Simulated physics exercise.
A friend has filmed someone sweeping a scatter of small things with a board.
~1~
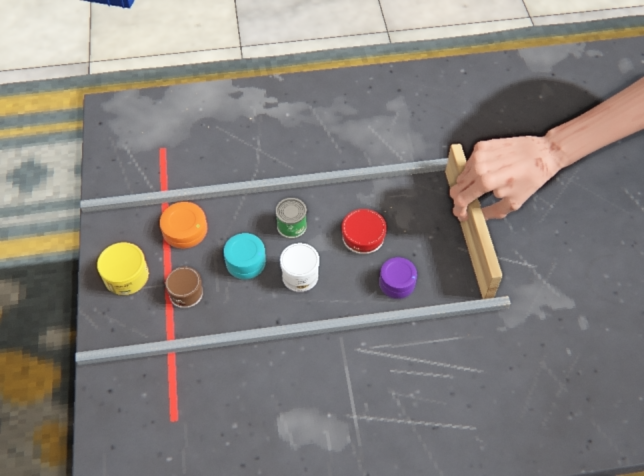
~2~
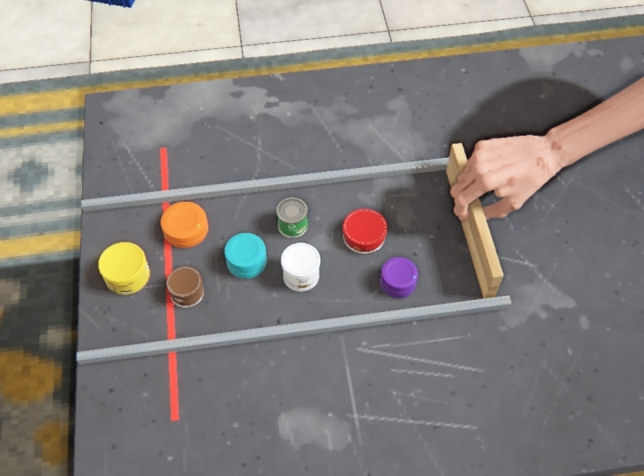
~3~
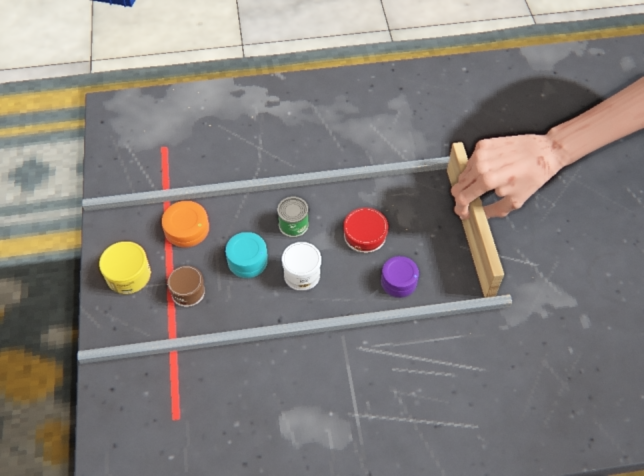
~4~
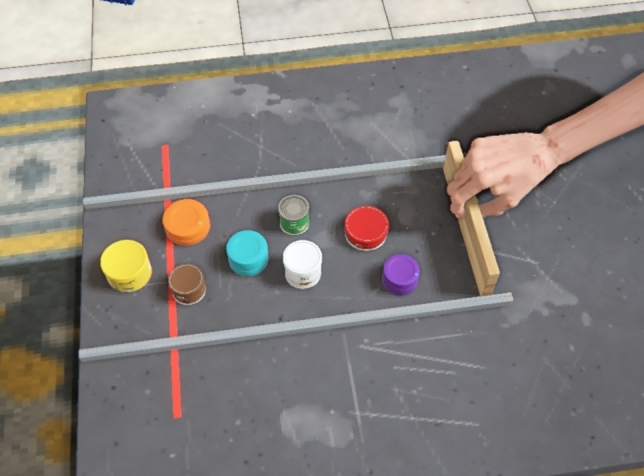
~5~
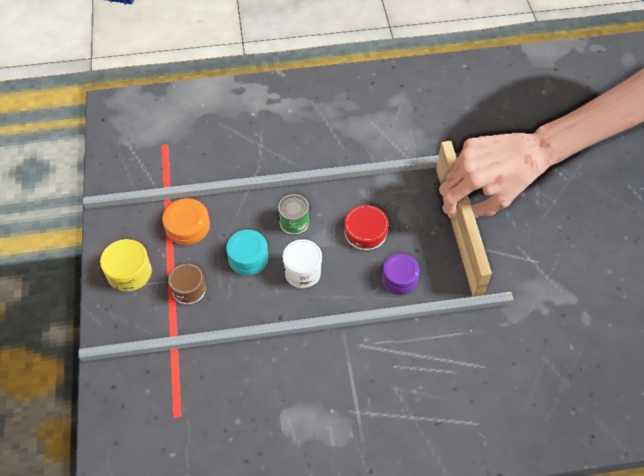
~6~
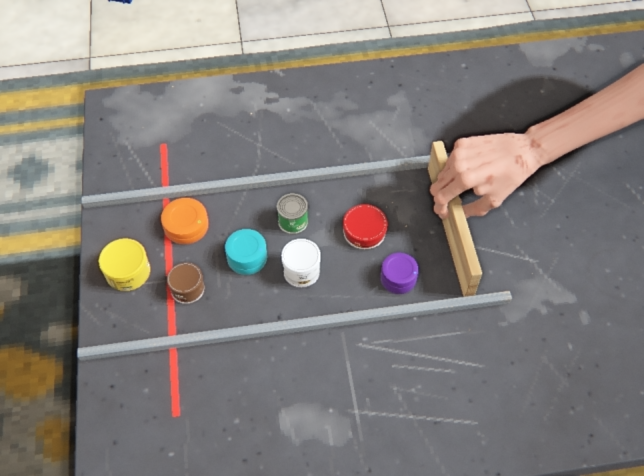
A hand held a wooden board upright between two grey rails, then slid it slightly left toward a scatter of colourful little pots and lids, which stayed in place around a red line.
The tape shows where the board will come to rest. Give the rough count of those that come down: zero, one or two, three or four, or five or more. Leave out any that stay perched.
Outcome: The number that fall off is one or two.
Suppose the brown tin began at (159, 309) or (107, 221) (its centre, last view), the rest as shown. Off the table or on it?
The brown tin survives; holds on.
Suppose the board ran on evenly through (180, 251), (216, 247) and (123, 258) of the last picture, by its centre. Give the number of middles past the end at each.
In that order 1, 0 and 4.
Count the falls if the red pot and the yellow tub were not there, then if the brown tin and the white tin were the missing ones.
First 0, then 0.
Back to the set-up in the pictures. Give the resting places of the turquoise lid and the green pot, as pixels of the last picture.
The turquoise lid stops around (106, 269); the green pot around (150, 217).
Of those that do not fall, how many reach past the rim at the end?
The number is 0.
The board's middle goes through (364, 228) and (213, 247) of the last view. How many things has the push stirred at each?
First 2, then 8.
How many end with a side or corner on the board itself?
That makes 4.
Soon after, none off yet; yellow tub at rest near (125, 265); brown tin at rest near (186, 284); orange lid at rest near (185, 221).
Then, none off yet; yellow tub moved a little near (113, 269); brown tin moved a little near (166, 289); orange lid moved a little near (163, 222).
By the end, the number that fall off is one or two; fallen, yellow tub.
